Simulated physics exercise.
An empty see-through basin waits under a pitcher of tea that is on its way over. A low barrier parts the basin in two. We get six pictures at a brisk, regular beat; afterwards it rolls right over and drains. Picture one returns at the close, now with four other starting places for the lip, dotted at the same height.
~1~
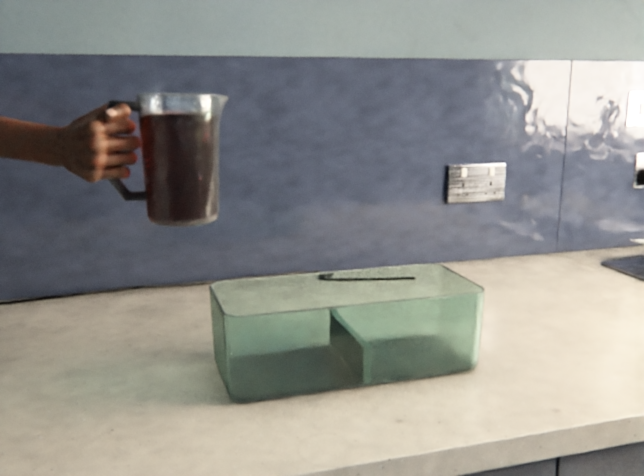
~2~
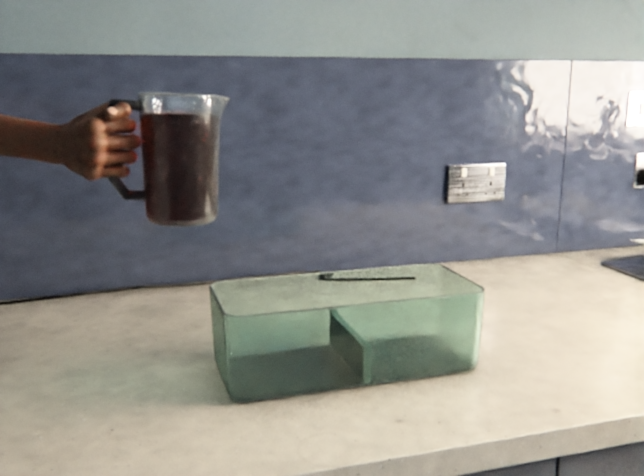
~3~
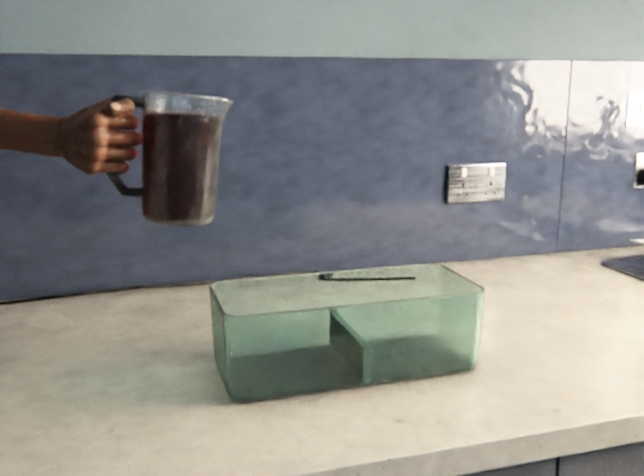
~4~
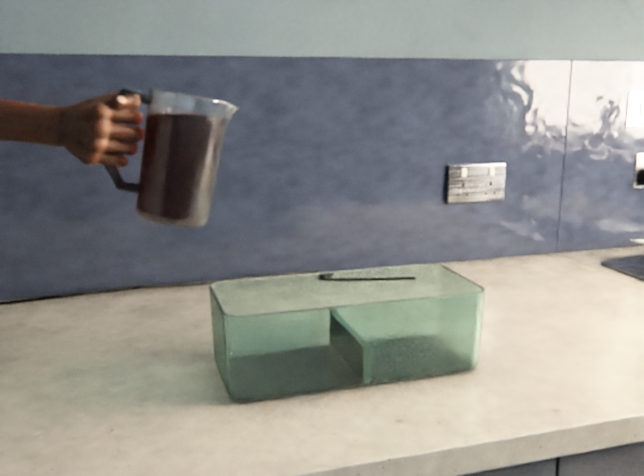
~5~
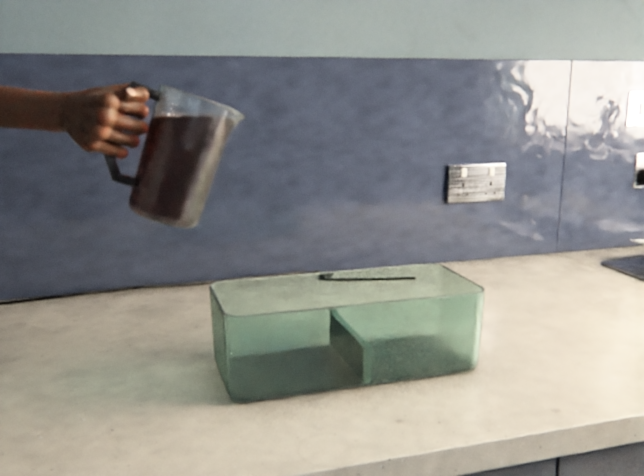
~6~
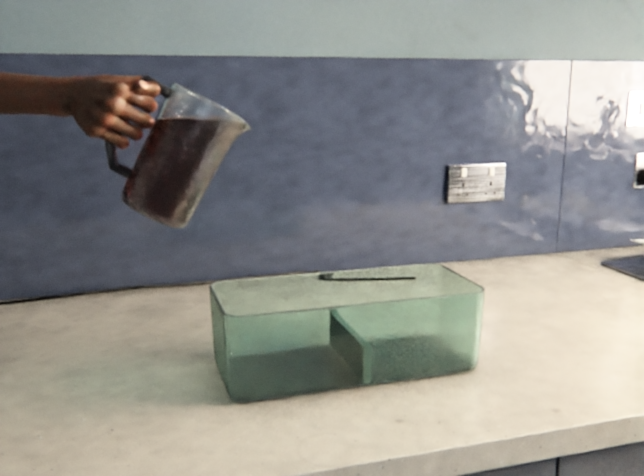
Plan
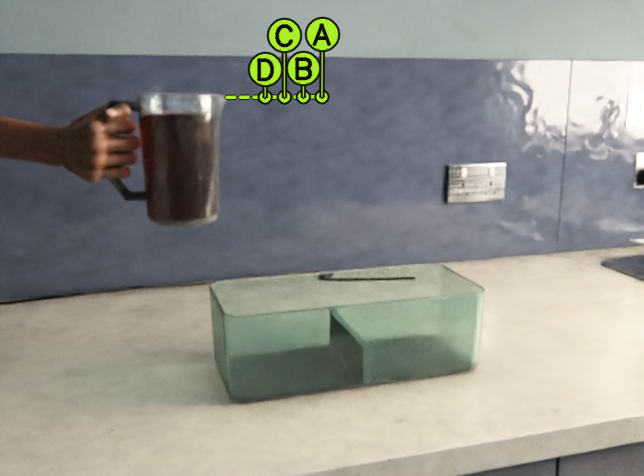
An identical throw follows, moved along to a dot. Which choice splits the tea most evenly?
It is D.
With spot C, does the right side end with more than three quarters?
Yes.
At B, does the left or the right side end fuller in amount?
More ends on the right.
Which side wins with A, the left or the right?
The right one.
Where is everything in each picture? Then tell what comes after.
The first frame shows upright, lip at (226, 97); basin from (228, 401) to (476, 367); top of the wall at (349, 328); nothing has left yet.
The second frame shows upright, lip at (228, 98); nothing has left yet.
The third frame shows tipped about 5°, lip at (231, 101); nothing has left yet.
The fourth frame shows tipped about 11°, lip at (237, 107); nothing has left yet.
The fifth frame shows tipped about 19°, lip at (243, 116); nothing has left yet.
The sixth frame shows tipped about 29°, lip at (249, 127); nothing has left yet.
In lime, A at (321, 96); B at (303, 96); C at (284, 97); D at (265, 97).
If A is chosen, about 4 % ends left of the wall and 95 % right of it.
If B is chosen, about 3 % ends left of the wall and 95 % right of it.
If C is chosen, about 7 % ends left of the wall and 92 % right of it.
If D is chosen, about 52 % ends left of the wall and 45 % right of it.
